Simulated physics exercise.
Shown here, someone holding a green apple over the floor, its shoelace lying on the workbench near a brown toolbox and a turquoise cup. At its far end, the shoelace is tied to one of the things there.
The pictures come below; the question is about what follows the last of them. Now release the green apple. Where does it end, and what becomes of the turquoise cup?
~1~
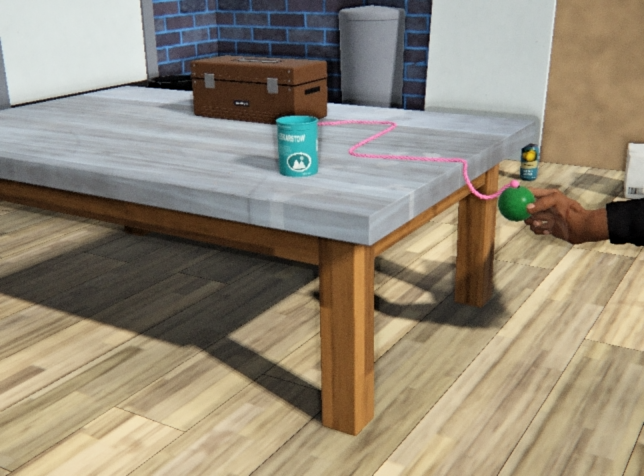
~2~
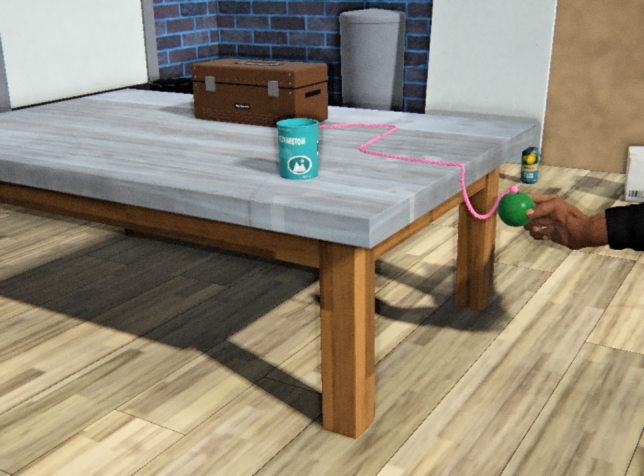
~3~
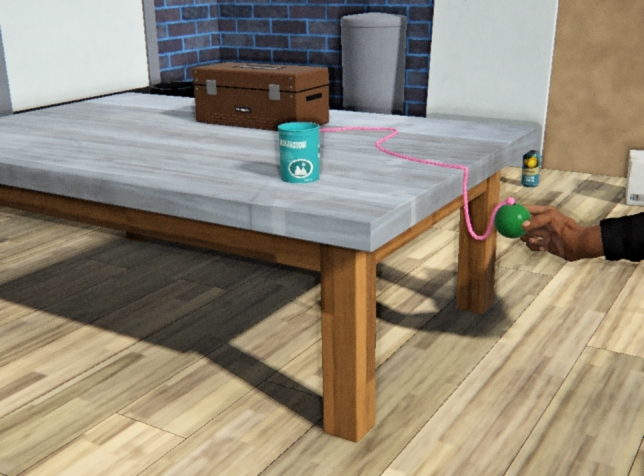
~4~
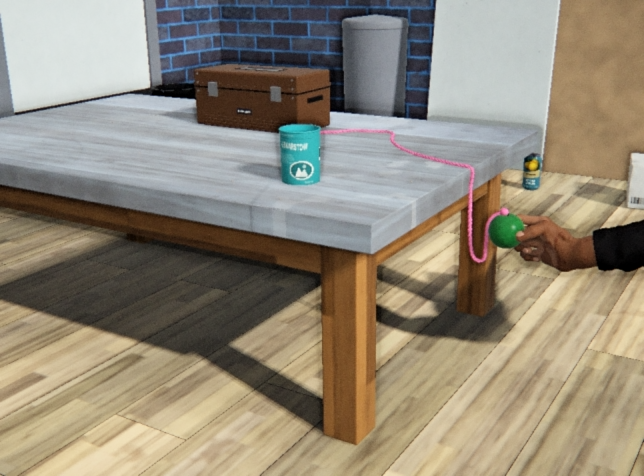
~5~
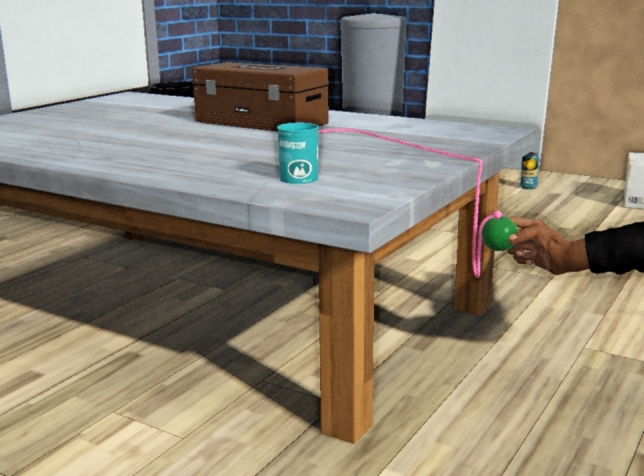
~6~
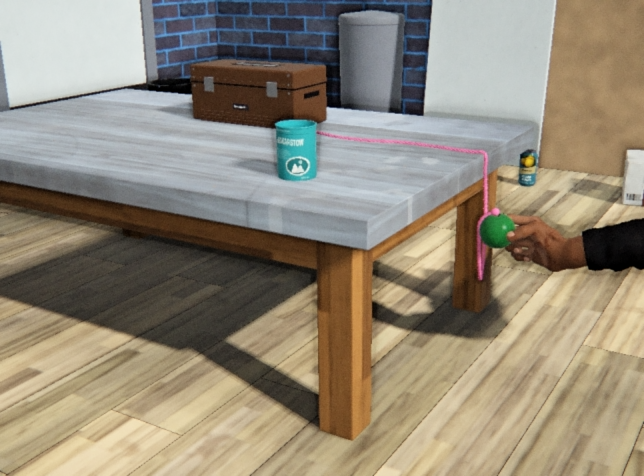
The green apple makes it down; the turquoise cup holds its spot.
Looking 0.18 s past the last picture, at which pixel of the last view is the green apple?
At that time it sits close to pixel (495, 265).
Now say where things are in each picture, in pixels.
In the first frame, green apple (517, 204); brown toolbox (258, 61); turquoise cup (297, 120).
In the second frame, green apple (516, 209).
In the third frame, green apple (512, 221).
In the fourth frame, green apple (506, 231); shoelace through (390, 132) (416, 154).
In the fifth frame, green apple (500, 233); shoelace through (379, 137) (454, 156).
In the sixth frame, green apple (497, 231); brown toolbox (257, 64); turquoise cup (296, 124); shoelace tied to the toolbox, with much slack.
Then, 0.18 s on from there, apple off the ground near (495, 265); toolbox in place; cup in place.
Then, 0.44 s on from there, apple on the floor near (489, 364); toolbox in place; cup in place.
In the end, apple on the floor near (489, 364); toolbox in place; cup in place. The green apple reaches the floor and the turquoise cup remains where it stands.
